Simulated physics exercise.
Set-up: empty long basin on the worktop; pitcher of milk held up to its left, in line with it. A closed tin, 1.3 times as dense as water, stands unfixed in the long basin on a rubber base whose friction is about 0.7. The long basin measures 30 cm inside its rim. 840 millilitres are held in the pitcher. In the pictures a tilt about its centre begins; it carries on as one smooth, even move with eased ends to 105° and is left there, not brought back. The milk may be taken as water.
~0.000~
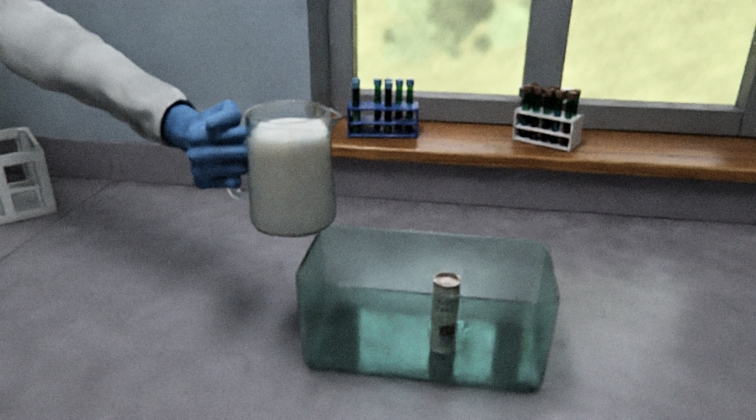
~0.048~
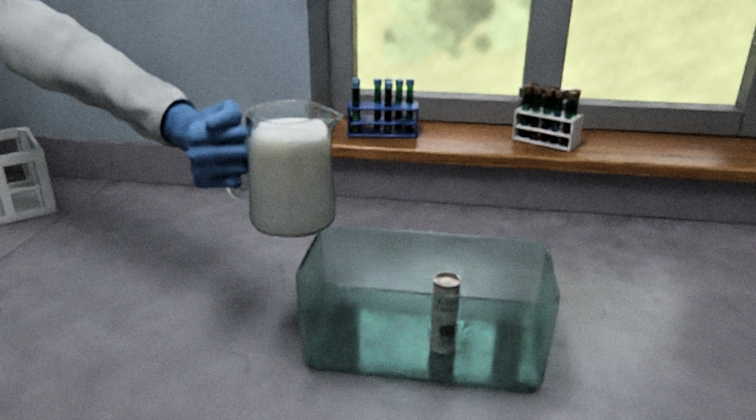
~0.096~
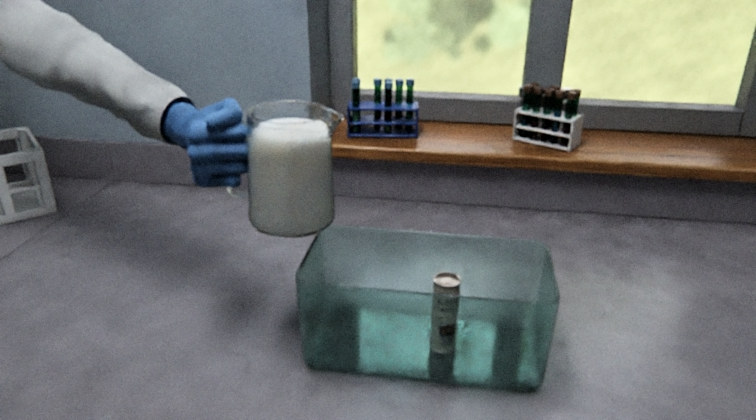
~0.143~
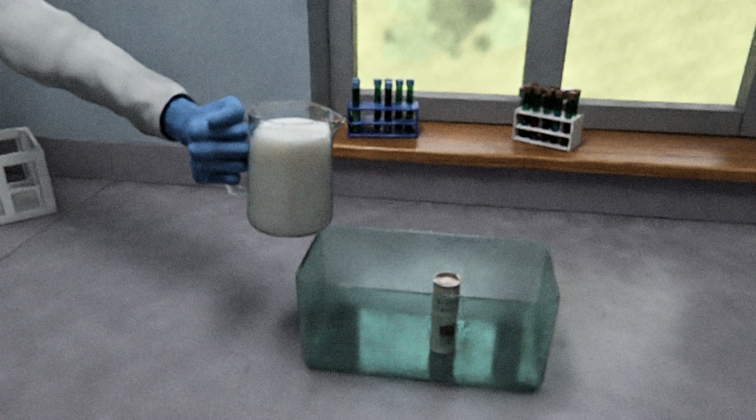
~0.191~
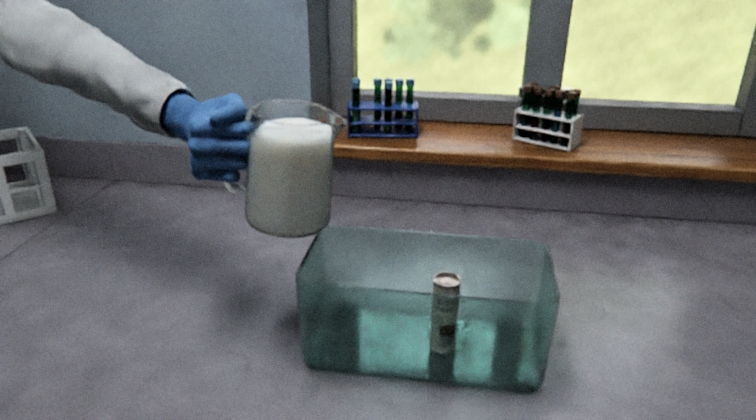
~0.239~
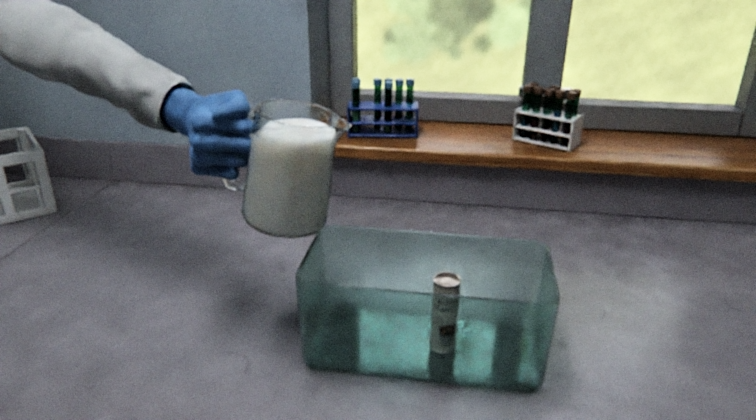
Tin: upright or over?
Looks like it can take it.
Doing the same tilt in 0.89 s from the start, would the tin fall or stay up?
The tin stays on its base.
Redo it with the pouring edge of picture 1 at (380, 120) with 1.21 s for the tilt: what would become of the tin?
Result: Tin tipped over.
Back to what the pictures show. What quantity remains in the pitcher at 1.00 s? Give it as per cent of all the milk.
Near 44 percent, more or less.
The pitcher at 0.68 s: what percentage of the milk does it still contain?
Some 90 per cent.
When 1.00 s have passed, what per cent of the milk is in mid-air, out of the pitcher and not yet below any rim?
Close to 16 per cent.
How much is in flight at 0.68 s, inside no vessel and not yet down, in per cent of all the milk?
Share: Roughly 8 per cent.
By 0.68 s the tilt is 63° and 89 per cent is still to pour; the tin stands where it began.
By 1.00 s the tilt is 98° and 44 per cent is still to pour; the tin stands where it began.
By 1.34 s the tilt is 105° and 7 per cent is still to pour; the tin stands where it began.
By 1.71 s the tilt is 105° and 0 per cent is still to pour; the tin stands where it began.
At rest the tin stands where it began.
